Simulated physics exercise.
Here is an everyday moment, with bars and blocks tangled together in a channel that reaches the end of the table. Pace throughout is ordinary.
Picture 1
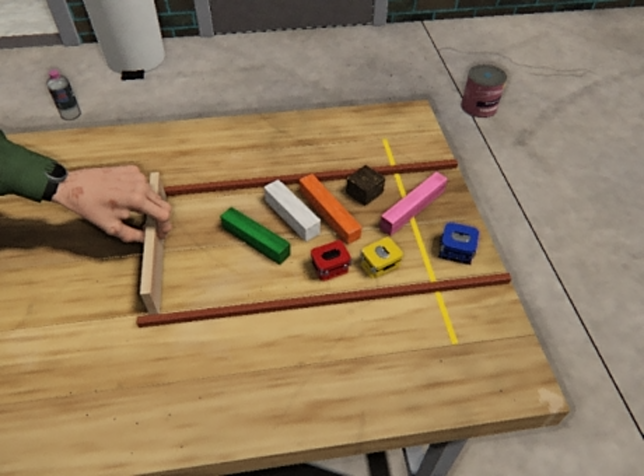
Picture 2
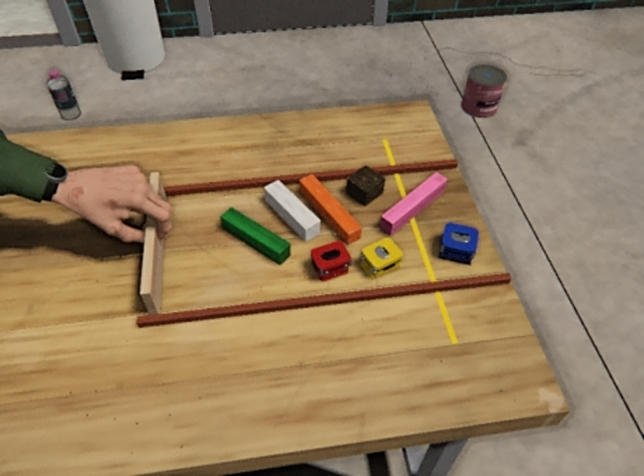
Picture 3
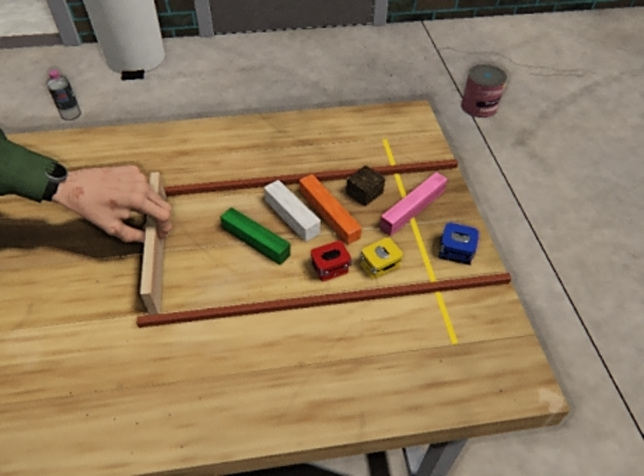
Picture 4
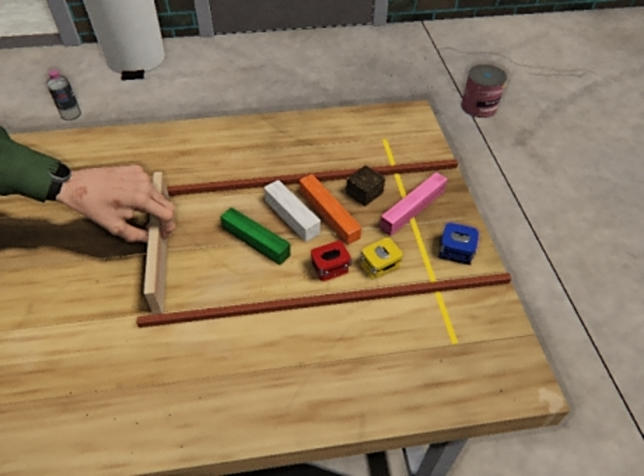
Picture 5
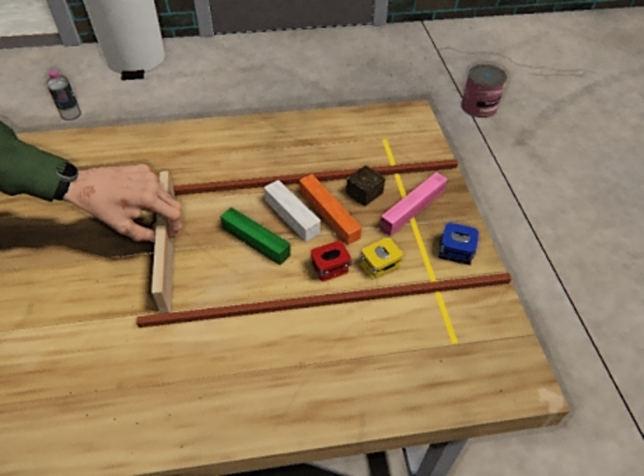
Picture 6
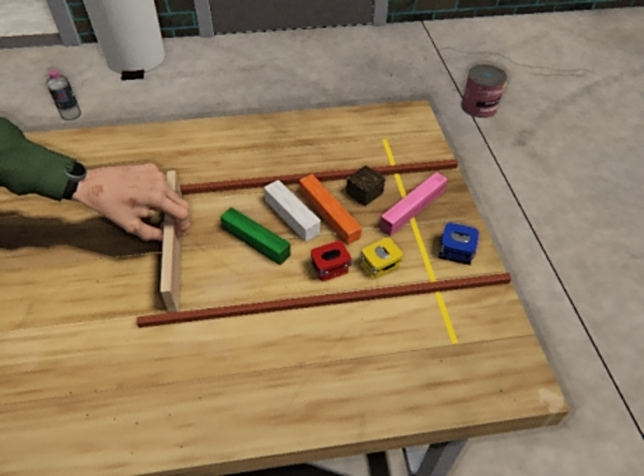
A hand in a green sleeve with a dark watch slides an upright wooden board slightly to the right along a wooden table, seen from above at an angle in a concrete-floored room. Between two reddish-brown rails lie green, white, orange and pink bars, a dark block, and red and yellow cases, with a blue case beyond a yellow line. The board first stays nearly still, then creeps rightward, touching nothing, while the objects and camera remain still.
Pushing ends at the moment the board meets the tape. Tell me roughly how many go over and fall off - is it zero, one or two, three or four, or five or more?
Seems one or two of them come crashing down.
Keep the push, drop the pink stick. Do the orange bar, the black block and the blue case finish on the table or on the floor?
As for the orange bar, it is retained; the black block is retained; the blue case is not retained.
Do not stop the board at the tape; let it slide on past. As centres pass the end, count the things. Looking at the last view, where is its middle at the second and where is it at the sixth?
The middle is at about (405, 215), later at about (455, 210).
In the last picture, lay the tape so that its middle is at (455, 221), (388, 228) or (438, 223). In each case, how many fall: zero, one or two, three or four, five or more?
The falls would be 5 or more; not one; three to four.
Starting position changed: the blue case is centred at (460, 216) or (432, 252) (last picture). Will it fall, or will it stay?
Trial 1: Over the edge; trial 2: Over the edge.
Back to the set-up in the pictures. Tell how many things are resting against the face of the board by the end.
Count: 1.
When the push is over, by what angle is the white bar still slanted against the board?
Around 0 degrees.
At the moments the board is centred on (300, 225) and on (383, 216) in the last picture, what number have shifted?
Tally at point one: 4; at point two: 8.
A little later, none off yet; blue case at rest near (459, 244); pink stick at rest near (414, 203); black block at rest near (365, 185).
When it is over, the number that fall off is one or two; down, pink stick and blue case.
